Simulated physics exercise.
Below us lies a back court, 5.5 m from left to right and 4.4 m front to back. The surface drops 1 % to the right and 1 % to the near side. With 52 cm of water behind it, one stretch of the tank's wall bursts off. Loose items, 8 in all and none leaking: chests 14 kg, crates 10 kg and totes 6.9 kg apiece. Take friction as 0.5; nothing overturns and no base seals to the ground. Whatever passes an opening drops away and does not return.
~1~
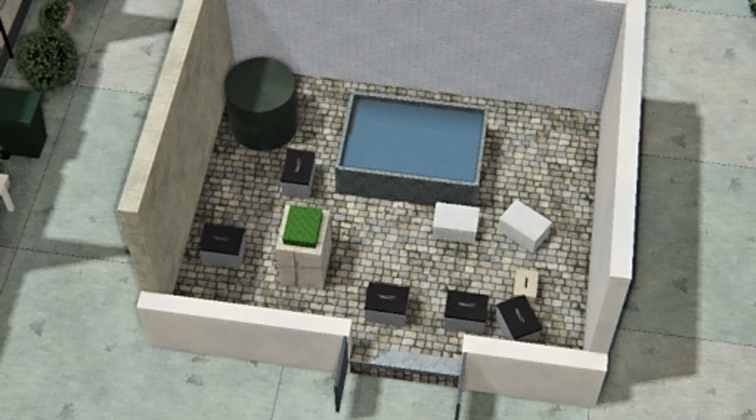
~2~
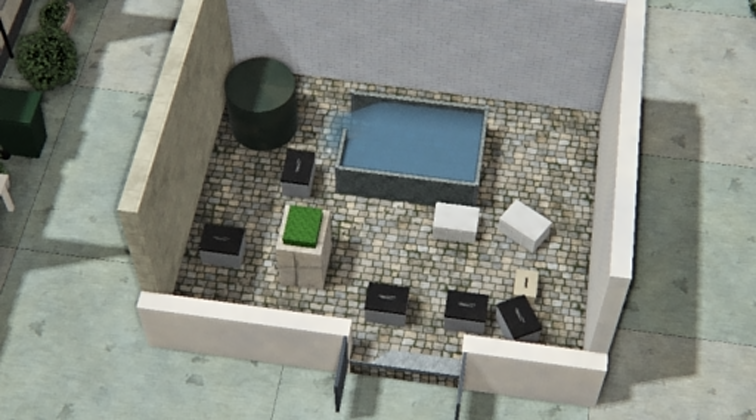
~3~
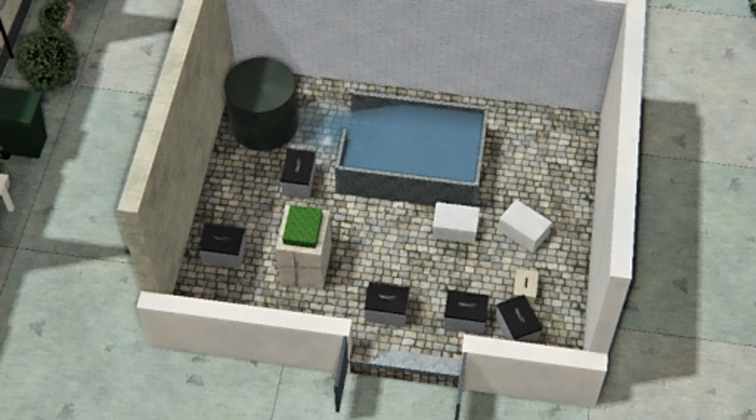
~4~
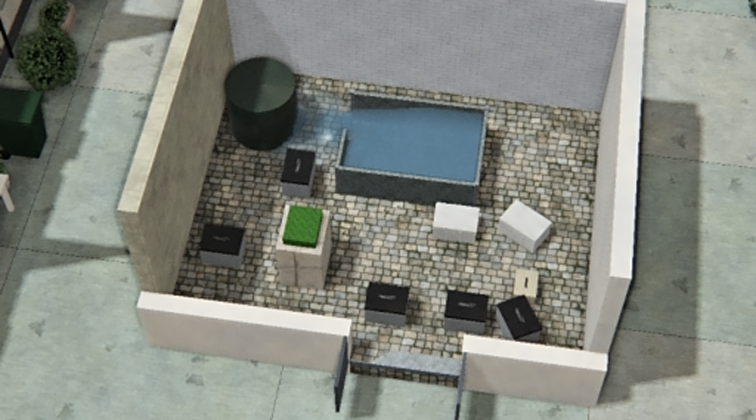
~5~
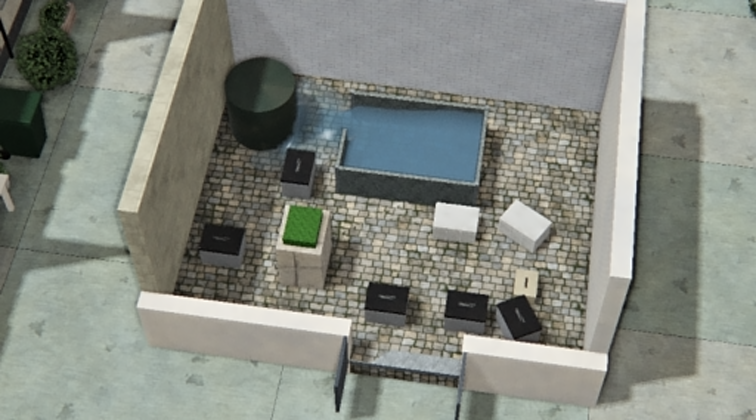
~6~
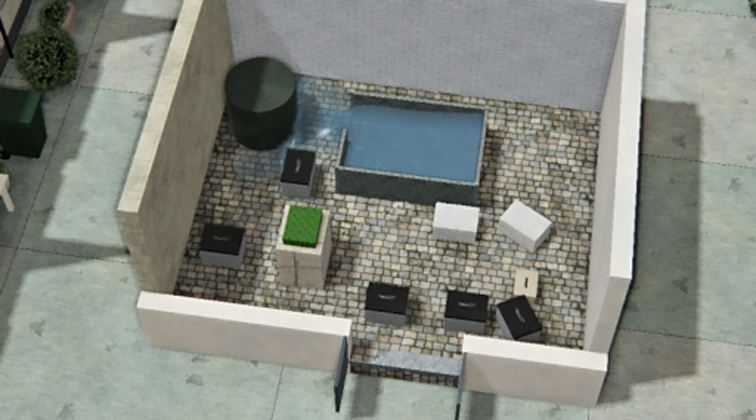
We see a walled, cobbled yard from above, with dark and white boxes around a rectangular tank of water; the tank's left side opens and water spreads across the paving toward a dark green cylinder, while the boxes stay still.
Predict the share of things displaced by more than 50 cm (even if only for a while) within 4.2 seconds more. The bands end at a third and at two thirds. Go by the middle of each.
It is not even a third.
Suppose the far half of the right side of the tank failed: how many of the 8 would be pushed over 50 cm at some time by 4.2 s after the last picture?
Then 3.
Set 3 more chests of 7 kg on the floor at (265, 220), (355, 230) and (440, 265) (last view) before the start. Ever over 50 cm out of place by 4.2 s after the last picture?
In turn: Over, short of it, short of it.
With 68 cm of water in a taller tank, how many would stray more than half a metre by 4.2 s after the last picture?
In that case 3 of them.
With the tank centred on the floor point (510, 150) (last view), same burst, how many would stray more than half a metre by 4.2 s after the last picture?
Then 2.
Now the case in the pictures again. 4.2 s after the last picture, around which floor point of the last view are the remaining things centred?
Near (446, 281).
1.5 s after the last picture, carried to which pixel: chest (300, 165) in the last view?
Around (302, 207).
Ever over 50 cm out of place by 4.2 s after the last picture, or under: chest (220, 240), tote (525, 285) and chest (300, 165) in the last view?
In that order: Over, less, past it.
Then, 0.4 s after the last picture 0 of 8 are over 50 cm from their spots; 0 afloat.
Then, 1.5 s after the last picture 1 of 8 are over 50 cm from their spots; 0 afloat.
Then, 2.8 s after the last picture 2 of 8 are over 50 cm from their spots; 1 afloat.
Then, 4.2 s after the last picture 2 of 8 are over 50 cm from their spots, and 2 have been at some point; 0 afloat.
